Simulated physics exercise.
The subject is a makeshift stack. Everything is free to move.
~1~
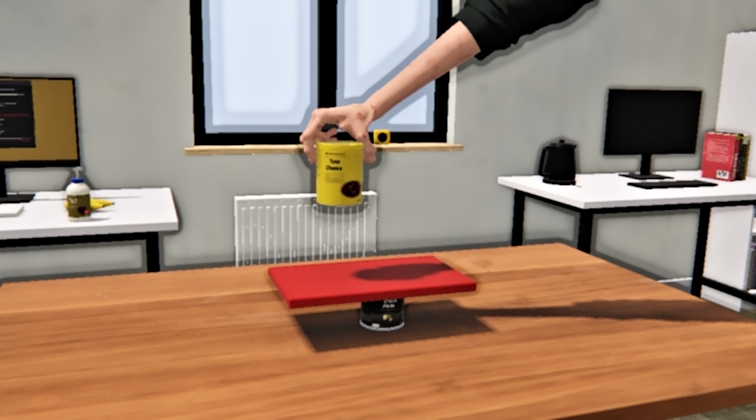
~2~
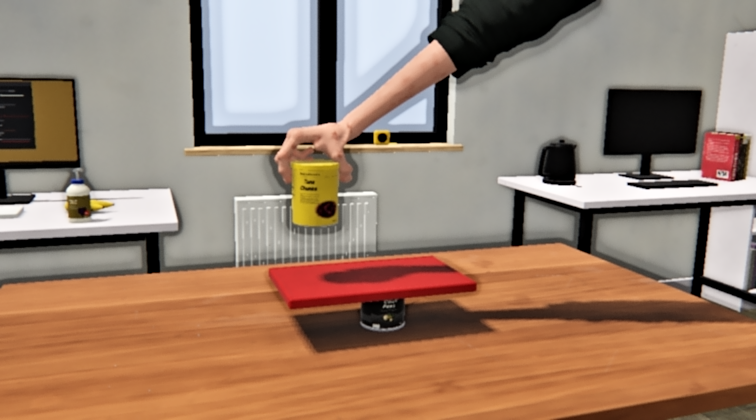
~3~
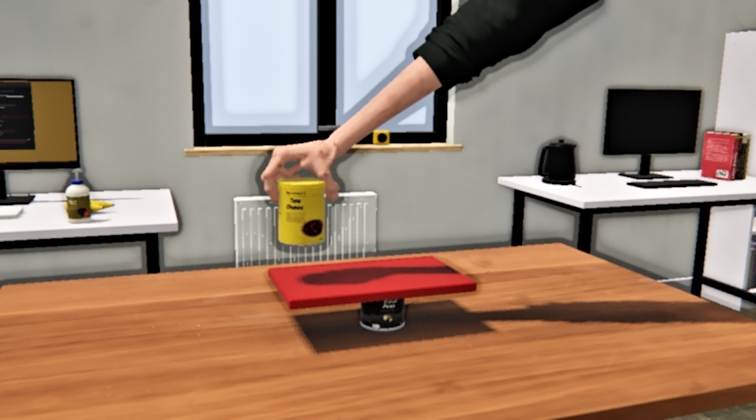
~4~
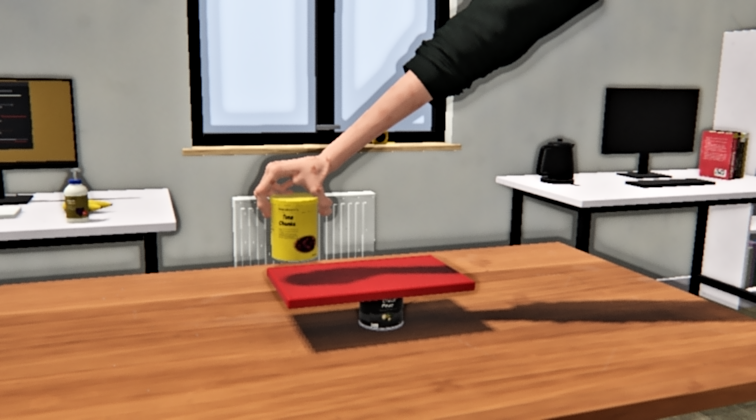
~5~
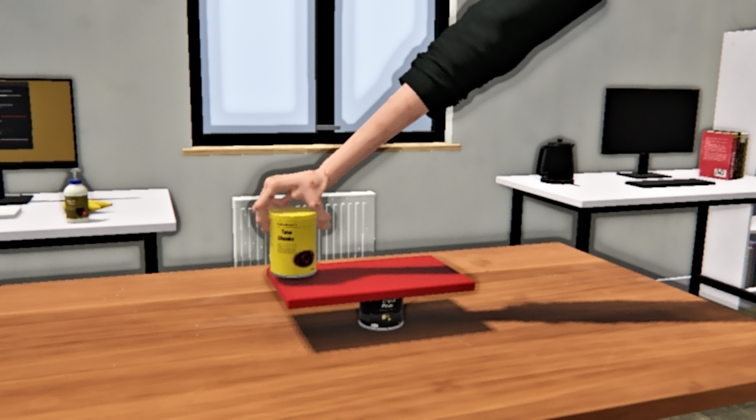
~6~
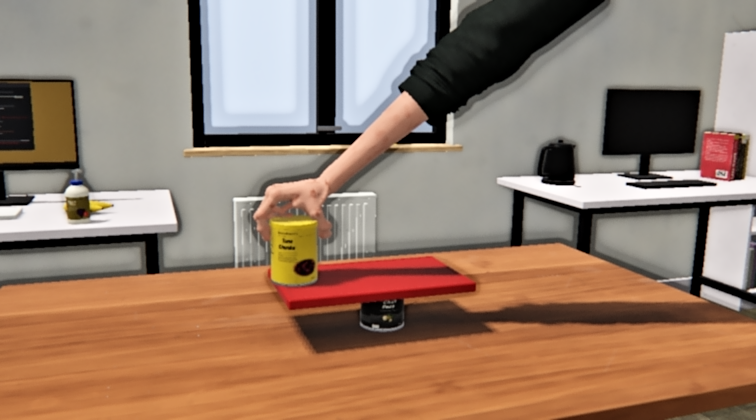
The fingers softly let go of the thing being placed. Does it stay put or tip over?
It tips over.
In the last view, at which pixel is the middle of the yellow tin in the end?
End position: Approximately (226, 317).
Then, 0.30 s later than the last frame, yellow tin now fallen; red lid tilted by 34°.
Then, 0.50 s later than the last frame, red lid tilted by 7°.
Then, 1.00 s later than the last frame, red lid tilted by 17°.
When it is over, fallen, red lid and yellow tin; black tin as before. End places, in pixels of the last picture, yellow tin near (226, 317). The stack comes apart.
